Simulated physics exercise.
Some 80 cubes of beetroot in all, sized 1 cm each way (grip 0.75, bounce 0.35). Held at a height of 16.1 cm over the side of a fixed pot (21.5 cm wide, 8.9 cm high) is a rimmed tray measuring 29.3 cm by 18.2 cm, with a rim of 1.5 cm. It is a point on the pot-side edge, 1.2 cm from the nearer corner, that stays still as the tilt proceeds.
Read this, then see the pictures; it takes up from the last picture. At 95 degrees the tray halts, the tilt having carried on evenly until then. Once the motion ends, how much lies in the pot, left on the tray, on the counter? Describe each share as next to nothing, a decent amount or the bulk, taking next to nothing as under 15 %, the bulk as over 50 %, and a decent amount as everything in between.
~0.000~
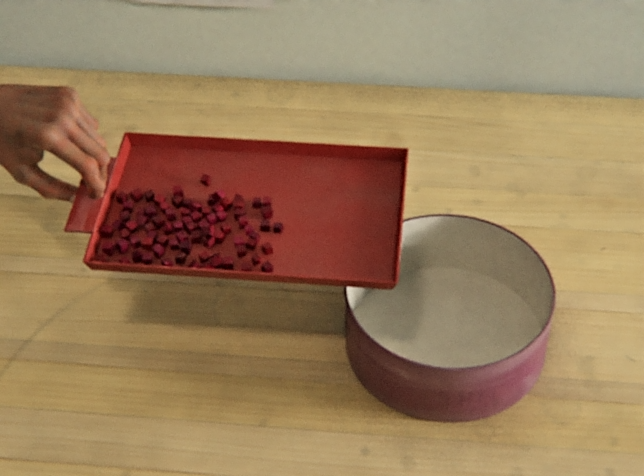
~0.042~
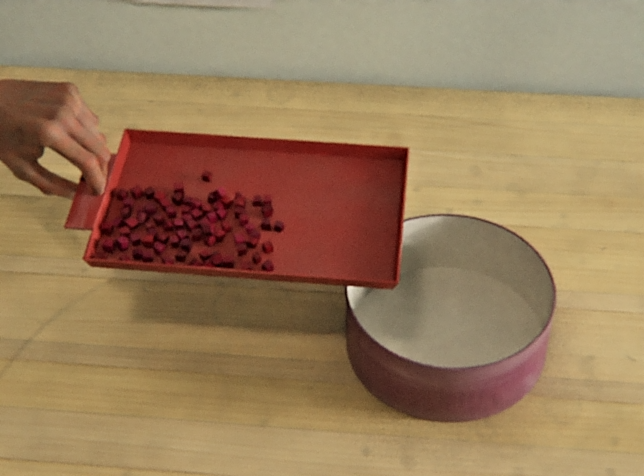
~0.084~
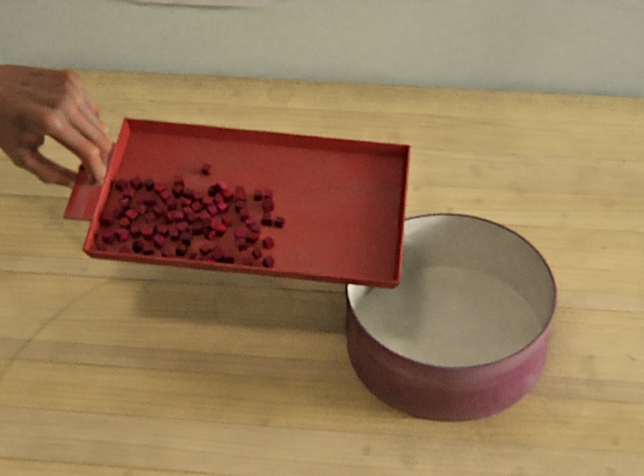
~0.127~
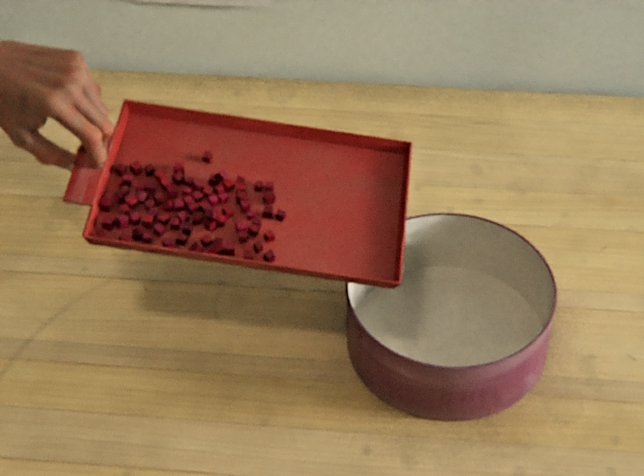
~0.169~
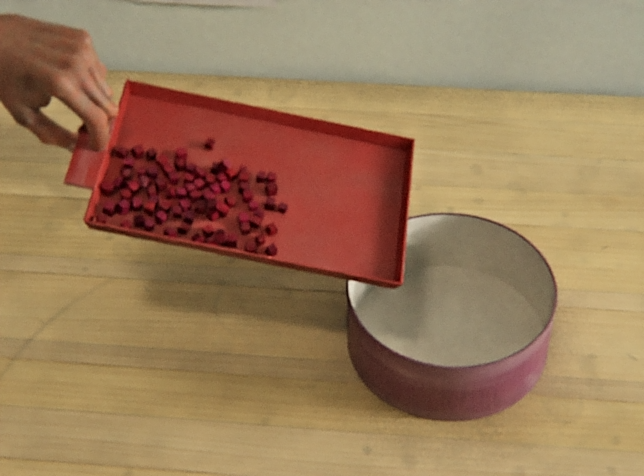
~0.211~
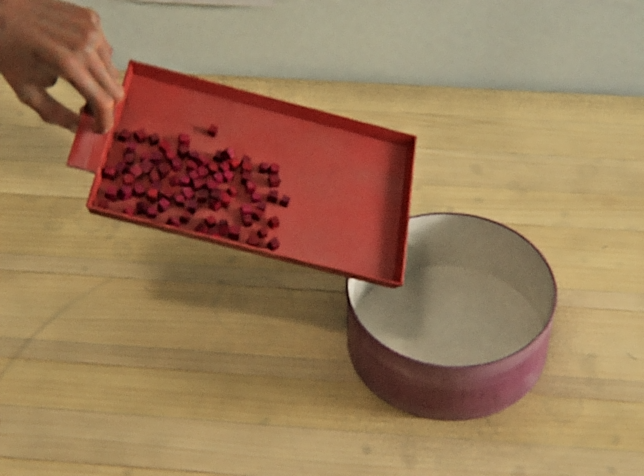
Pot - the bulk; tray - next to nothing; counter - a decent amount.
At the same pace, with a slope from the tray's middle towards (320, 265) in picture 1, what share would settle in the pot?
I'd say close to 45 %.
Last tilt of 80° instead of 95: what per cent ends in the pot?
Estimate: Roughly 65 percent.
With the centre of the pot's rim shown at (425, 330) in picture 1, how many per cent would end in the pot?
I'd expect near 100 per cent.
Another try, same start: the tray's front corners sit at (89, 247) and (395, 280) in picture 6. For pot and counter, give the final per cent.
The pot gets 5 and the counter 95.
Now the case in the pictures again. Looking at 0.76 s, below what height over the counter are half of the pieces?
About 16 centimetres.
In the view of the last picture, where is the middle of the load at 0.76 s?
Around (441, 303).
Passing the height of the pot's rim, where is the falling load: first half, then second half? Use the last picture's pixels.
At roughly (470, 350) first, later on at (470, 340).
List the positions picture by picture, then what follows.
Tray tilt 0 degrees, front corners at (89, 259) and (392, 278); middle of the pieces at (191, 228); pot at (450, 287), in the first picture.
Tray tilt 1 degrees, front corners at (89, 256) and (393, 278); middle of the pieces at (192, 226), in the second picture.
Tray tilt 3 degrees, front corners at (89, 247) and (394, 278), lowest corner right front; middle of the pieces at (192, 219), in the third picture.
Tray tilt 8 degrees, front corners at (89, 233) and (396, 278), lowest corner right front; middle of the pieces at (192, 208), in the fourth picture.
Tray tilt 13 degrees, front corners at (90, 218) and (397, 279), lowest corner right front; middle of the pieces at (194, 196), in the fifth picture.
Tray tilt 17 degrees, front corners at (93, 203) and (398, 280), lowest corner right front; middle of the pieces at (197, 185); pot at (451, 285). The tray's pace is about 115 degrees a second, in the sixth picture.
After 0.54 s, tilt 55 degrees; the tray holds 100 %, the pot 0 %.
After 0.76 s, tilt 81 degrees; the tray holds 40 %, the pot 15 %.
After 1.09 s, tilt 95 degrees; the tray holds 0 %, the pot 70 %.
At rest (2.1 s), pot 70 %, tray 0 %, counter 30 %.
